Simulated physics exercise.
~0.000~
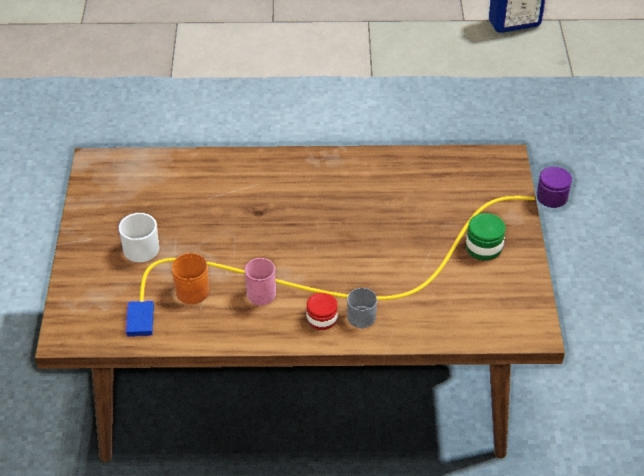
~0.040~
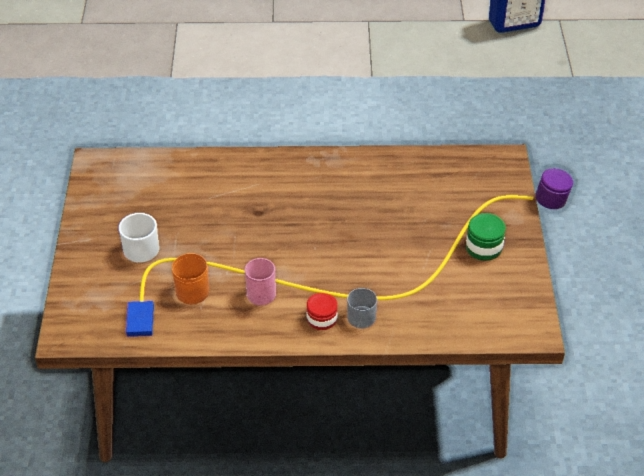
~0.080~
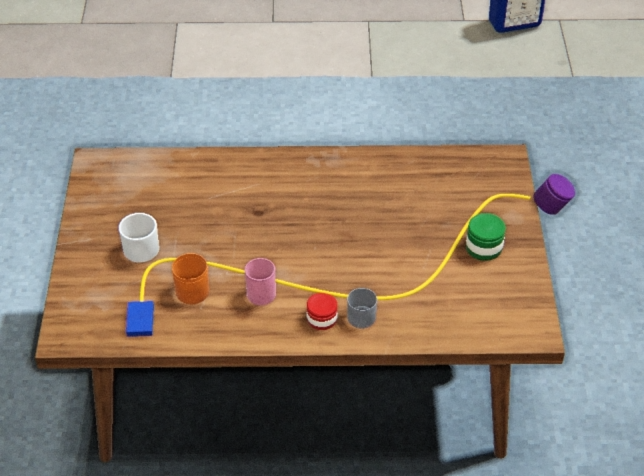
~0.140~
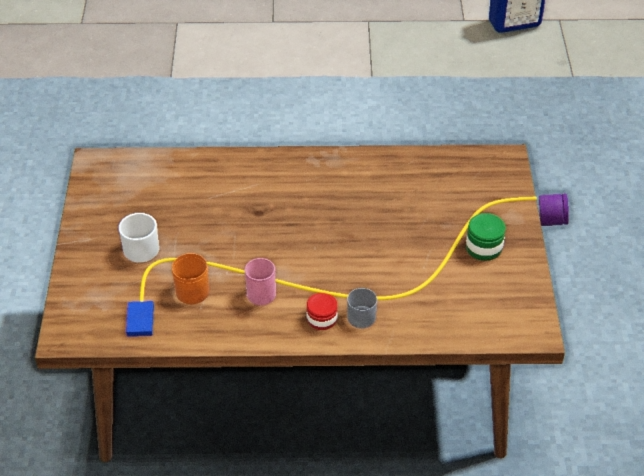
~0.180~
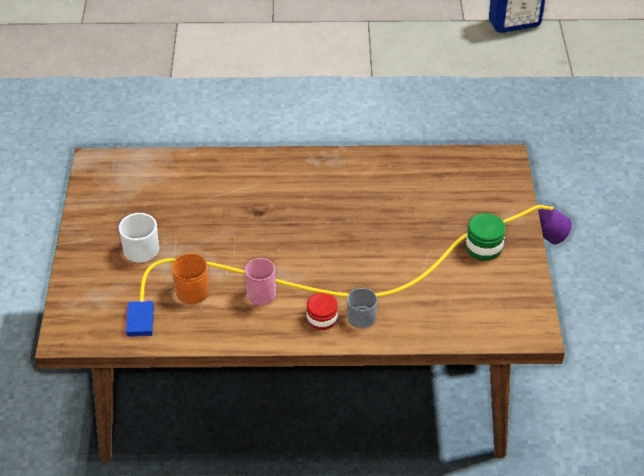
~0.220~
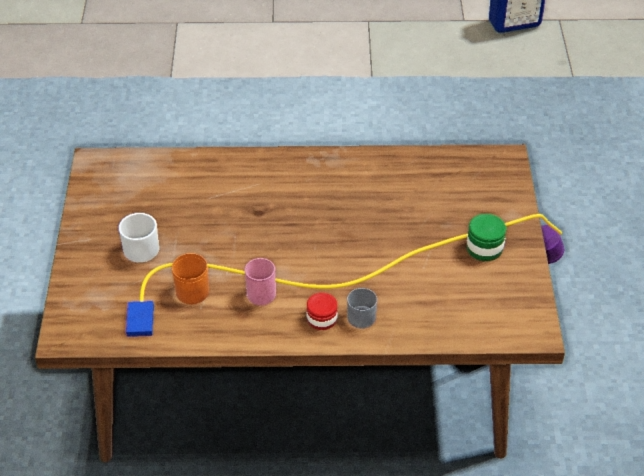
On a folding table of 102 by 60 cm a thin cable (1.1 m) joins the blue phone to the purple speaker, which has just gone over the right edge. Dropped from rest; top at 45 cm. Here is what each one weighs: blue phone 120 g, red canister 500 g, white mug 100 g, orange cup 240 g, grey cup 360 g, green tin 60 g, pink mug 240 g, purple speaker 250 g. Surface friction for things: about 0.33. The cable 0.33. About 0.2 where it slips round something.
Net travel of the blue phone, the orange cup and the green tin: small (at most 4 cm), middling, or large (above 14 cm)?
Blue phone - large, orange cup - middling, green tin - small.
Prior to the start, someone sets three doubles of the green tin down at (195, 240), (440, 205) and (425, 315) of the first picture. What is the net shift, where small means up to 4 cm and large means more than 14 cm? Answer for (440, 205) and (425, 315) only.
Slight, then slight.
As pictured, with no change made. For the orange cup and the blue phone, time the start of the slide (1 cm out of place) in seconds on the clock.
On the clock, orange cup 0.34 s and blue phone 0.30 s.
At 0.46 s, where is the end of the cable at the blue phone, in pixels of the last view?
(206, 269), roughly.
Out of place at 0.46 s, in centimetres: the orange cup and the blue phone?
Approx. shifts - orange cup: 8 cm; blue phone: 15 cm.
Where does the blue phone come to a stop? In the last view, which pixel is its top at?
Around (238, 225).
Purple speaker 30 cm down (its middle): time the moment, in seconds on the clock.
That comes at 0.32 seconds.
By 0.5 s, the cable's tail end at (206, 269); blue phone 16 cm off its start, orange cup 8 cm off its start, green tin 1 cm off its start.
By 0.7 s, the cable's tail end at (250, 241); blue phone 30 cm off its start, orange cup 8 cm off its start, green tin 1 cm off its start.
By 1.0 s, the cable's tail end at (251, 240); blue phone 31 cm off its start at (238, 225), orange cup 8 cm off its start at (230, 275), green tin 1 cm off its start at (491, 230).
By 1.2 s, the cable's tail end at (251, 240); blue phone 31 cm off its start, orange cup 8 cm off its start, green tin 1 cm off its start.
By 2.4 s, the cable's tail end at (251, 240); blue phone 31 cm off its start at (238, 225), orange cup 8 cm off its start at (230, 275), green tin 1 cm off its start at (491, 230), purple speaker over the edge.
